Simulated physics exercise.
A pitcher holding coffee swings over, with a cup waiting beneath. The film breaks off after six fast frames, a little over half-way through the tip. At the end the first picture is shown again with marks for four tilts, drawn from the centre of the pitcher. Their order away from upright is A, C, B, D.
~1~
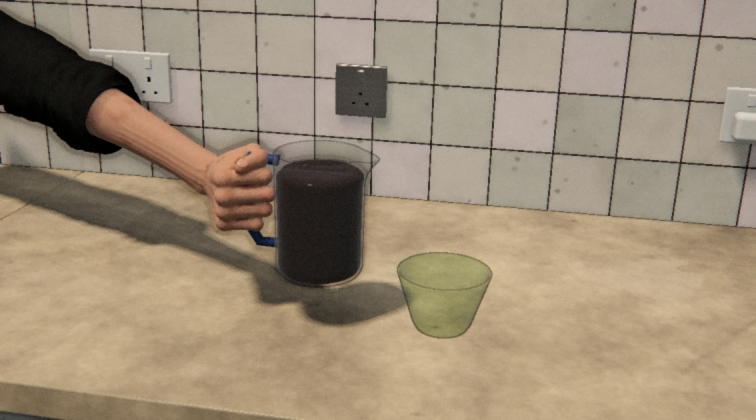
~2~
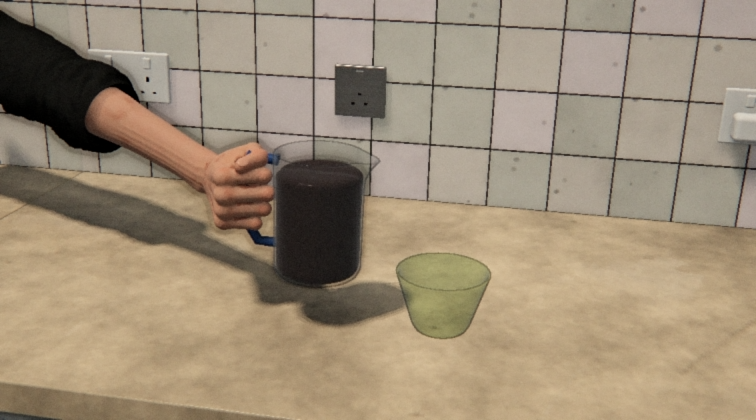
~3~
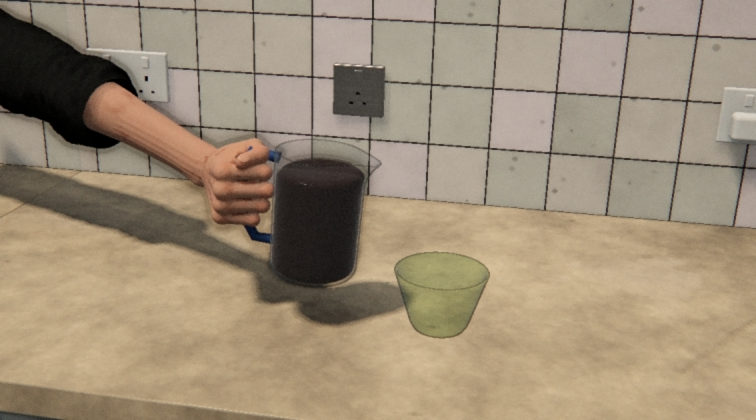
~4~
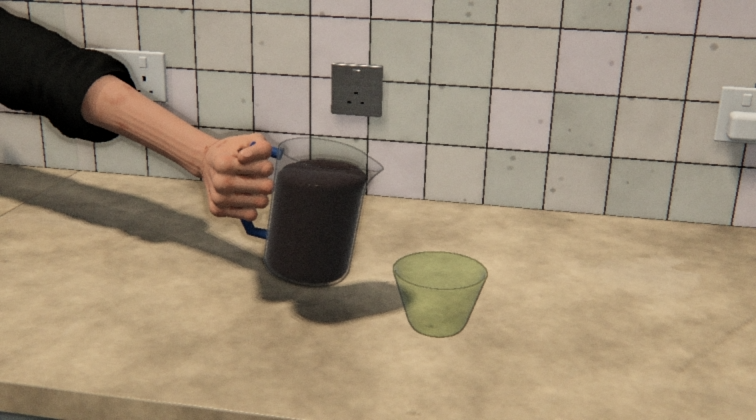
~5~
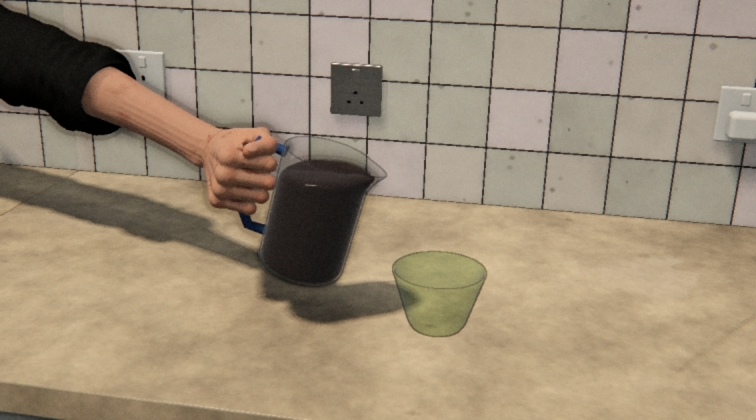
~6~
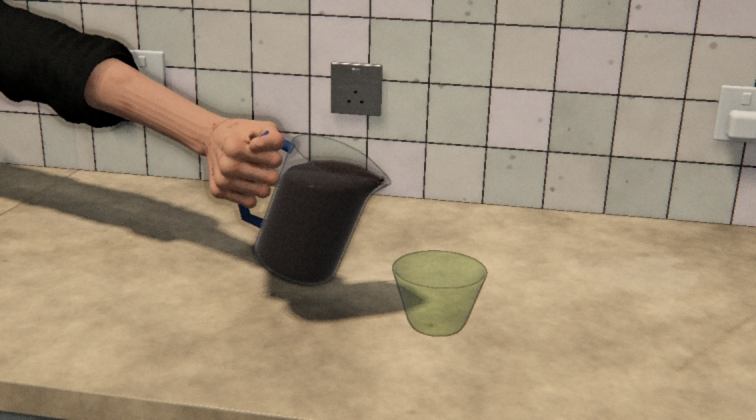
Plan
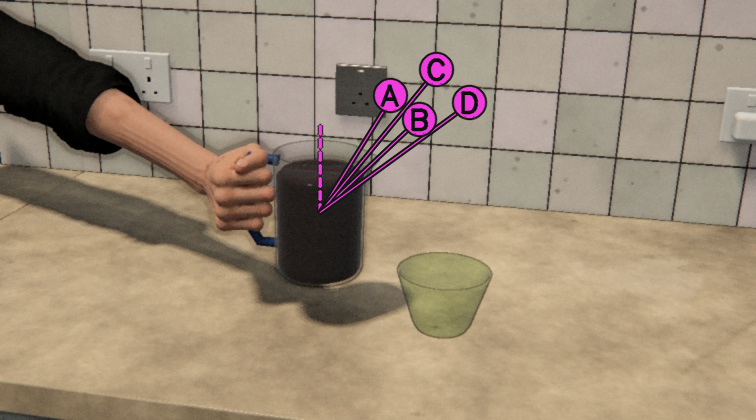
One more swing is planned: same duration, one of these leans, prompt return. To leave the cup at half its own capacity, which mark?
D works best here.
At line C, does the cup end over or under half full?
Under half.
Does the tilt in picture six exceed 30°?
No.
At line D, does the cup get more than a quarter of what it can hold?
Yes, it does.
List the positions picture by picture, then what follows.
In the first picture, upright, lip at (378, 160); rim of the cup round (445, 270); nothing has left yet.
In the second picture, upright, lip at (378, 161); nothing has left yet.
In the third picture, tipped about 4°, lip at (379, 164); nothing has left yet.
In the fourth picture, tipped about 9°, lip at (382, 169); nothing has left yet.
In the fifth picture, tipped about 14°, lip at (385, 175); nothing has left yet.
In the sixth picture, tipped about 20°, lip at (389, 182); nothing has left yet.
On the marked copy, A at (383, 111); B at (406, 130); C at (426, 82); D at (456, 113).
Choosing A, the cup ends with about 11 % of what it can hold.
Choosing B, the cup ends with about 35 % of what it can hold.
Choosing C, the cup ends with about 21 % of what it can hold.
Choosing D, the cup ends with about 51 % of what it can hold.
